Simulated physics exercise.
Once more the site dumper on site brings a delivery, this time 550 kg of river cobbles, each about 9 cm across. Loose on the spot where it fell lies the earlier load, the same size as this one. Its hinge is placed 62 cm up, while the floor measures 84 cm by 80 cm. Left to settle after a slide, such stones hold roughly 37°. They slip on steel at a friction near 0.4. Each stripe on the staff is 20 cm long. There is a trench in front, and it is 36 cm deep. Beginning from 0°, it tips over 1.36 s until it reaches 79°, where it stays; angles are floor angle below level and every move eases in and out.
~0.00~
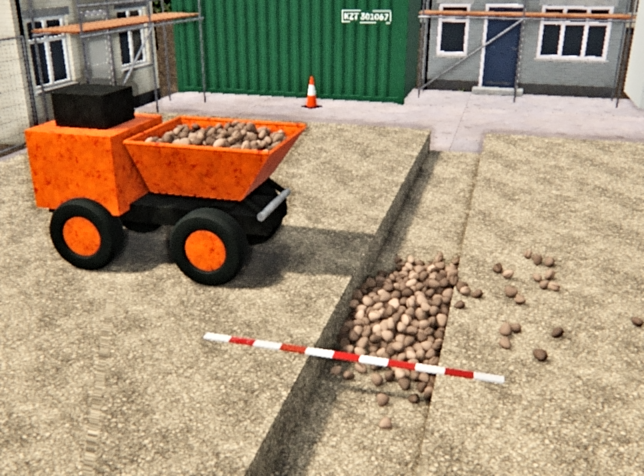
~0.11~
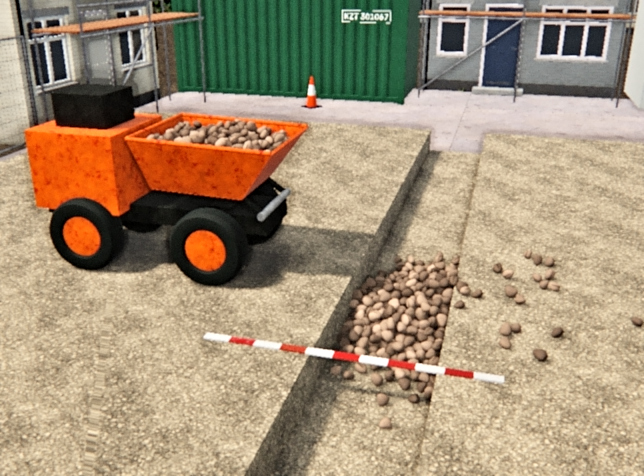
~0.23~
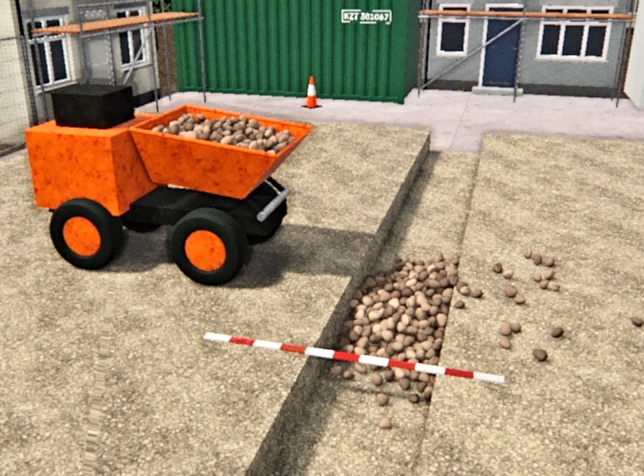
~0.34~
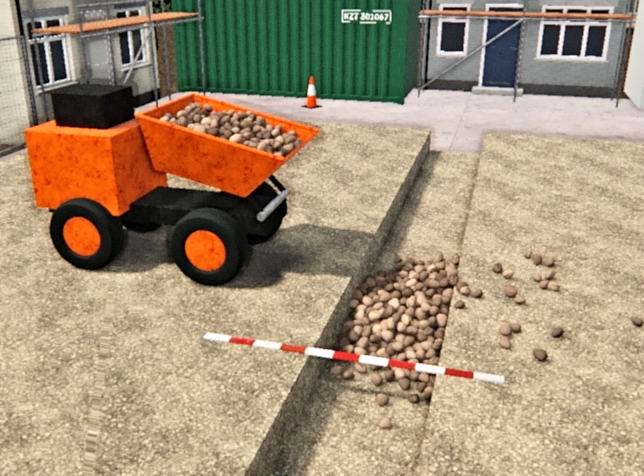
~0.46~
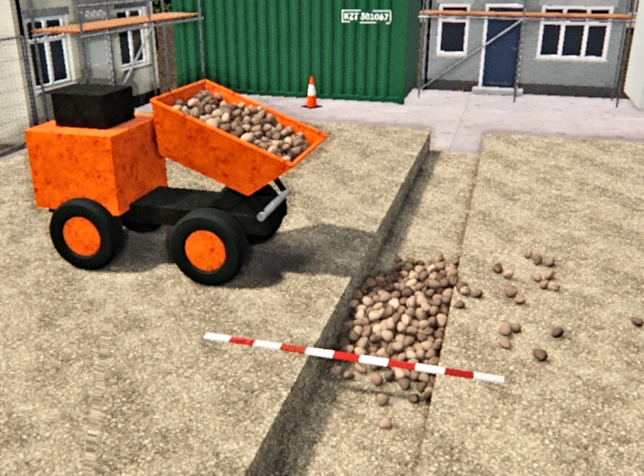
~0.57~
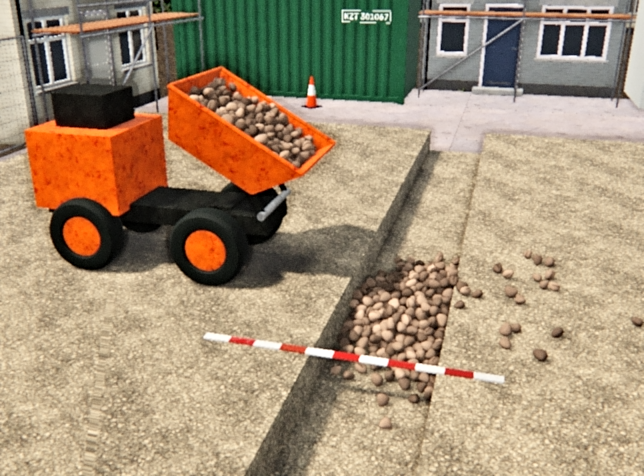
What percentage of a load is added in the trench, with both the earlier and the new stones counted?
97 %.
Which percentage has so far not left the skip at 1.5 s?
That works out to about 50 %.
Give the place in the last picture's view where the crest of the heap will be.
Around (395, 268).
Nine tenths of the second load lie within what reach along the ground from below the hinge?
About 150 cm.
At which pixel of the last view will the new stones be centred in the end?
Centre: Approx. (392, 290).
After 1.0 s the floor is at 67°; in per cent of one load, 100 in the skip, 96 in the trench, 4 past the trench; the foremost stones are at (557, 286).
After 1.5 s the floor is at 79°; in per cent of one load, 52 in the skip, 144 in the trench, 4 past the trench; the foremost stones are at (557, 286).
After 1.8 s the floor is at 79°; in per cent of one load, 20 in the skip, 1 short of the trench, 174 in the trench, 6 past the trench; the foremost stones are at (557, 286).
After 4.5 s the floor is at 79°; in per cent of one load, 0 in the skip, 193 in the trench, 7 past the trench; the foremost stones are at (558, 286). Net gain in the trench, 97.
